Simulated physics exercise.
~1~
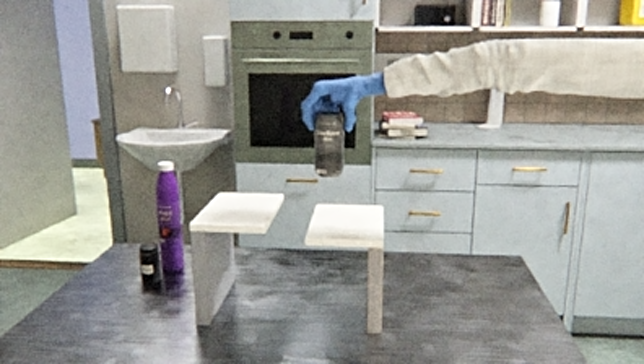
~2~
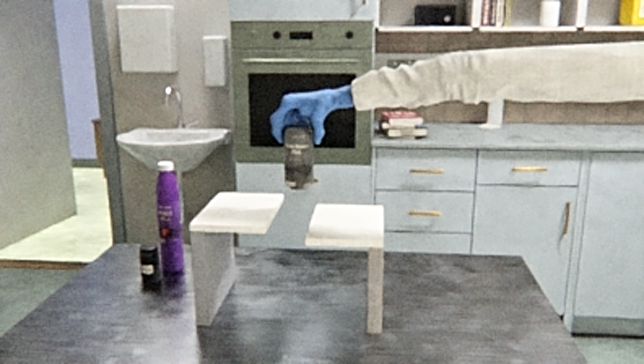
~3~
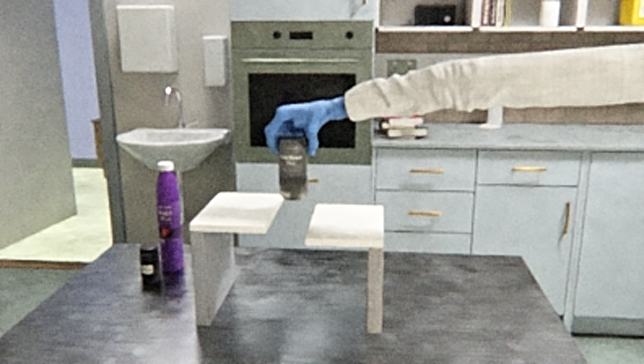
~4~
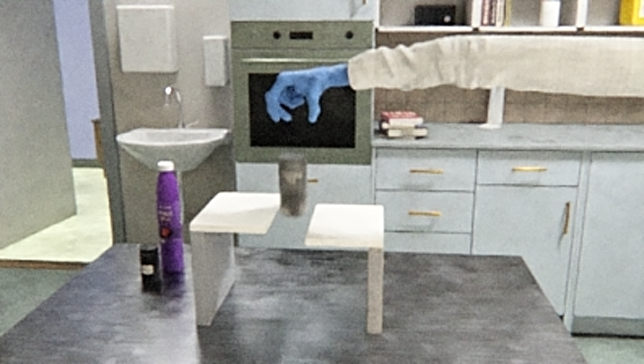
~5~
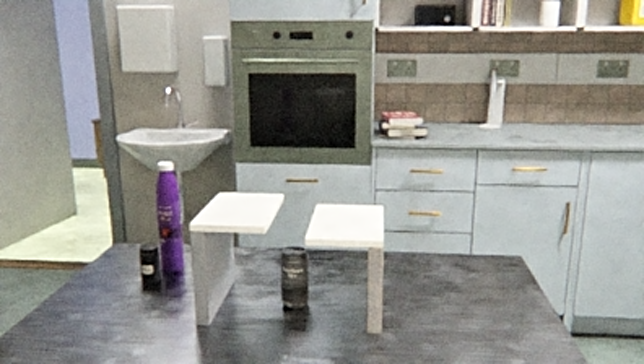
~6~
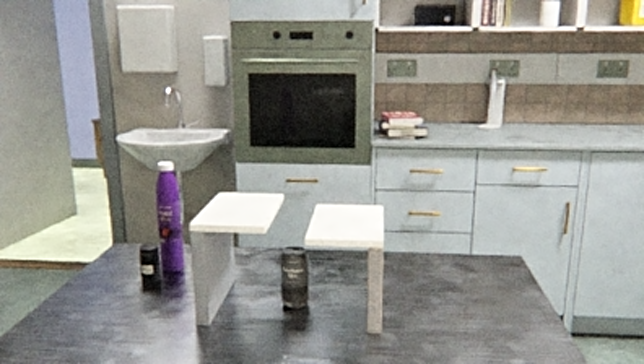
A dark grey can, held by a blue-gloved hand, was moved left and lowered over the gap between two pale supports, then released; it dropped through and ended upright on the table between them, while the purple bottle and small black shaker stayed put.
